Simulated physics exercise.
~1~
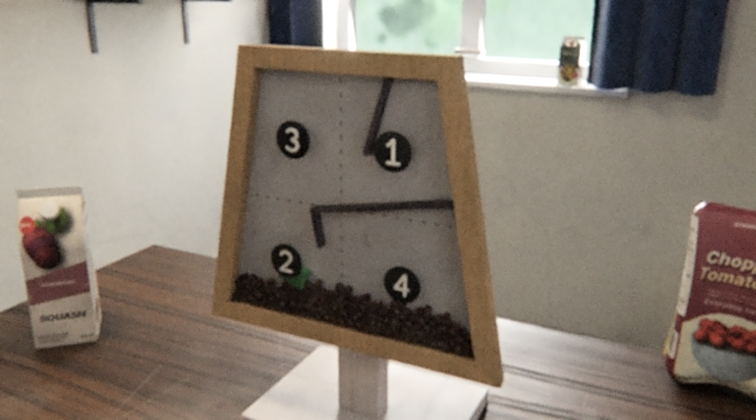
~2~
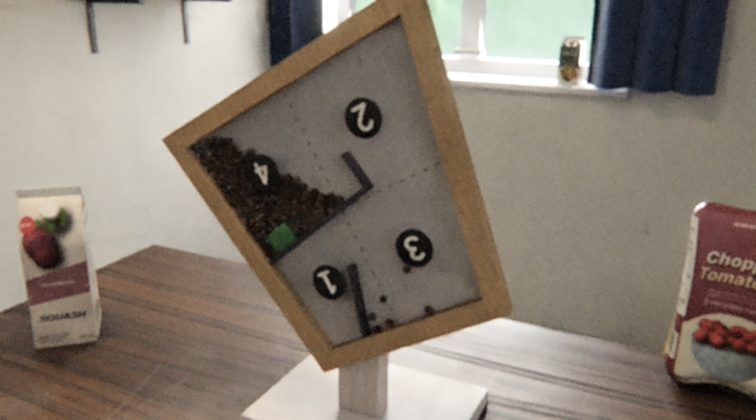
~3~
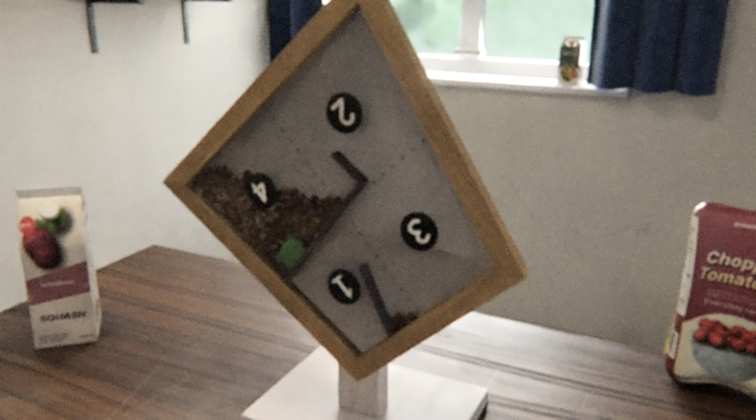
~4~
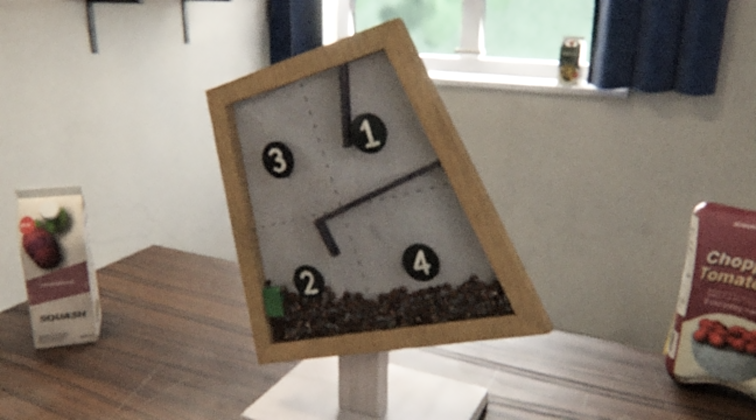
The wooden-framed box of dark beads and a green block turned well over on its stand, piling most of the beads at the left, then swung back past level, leaving them spread along the bottom with the block at the left.
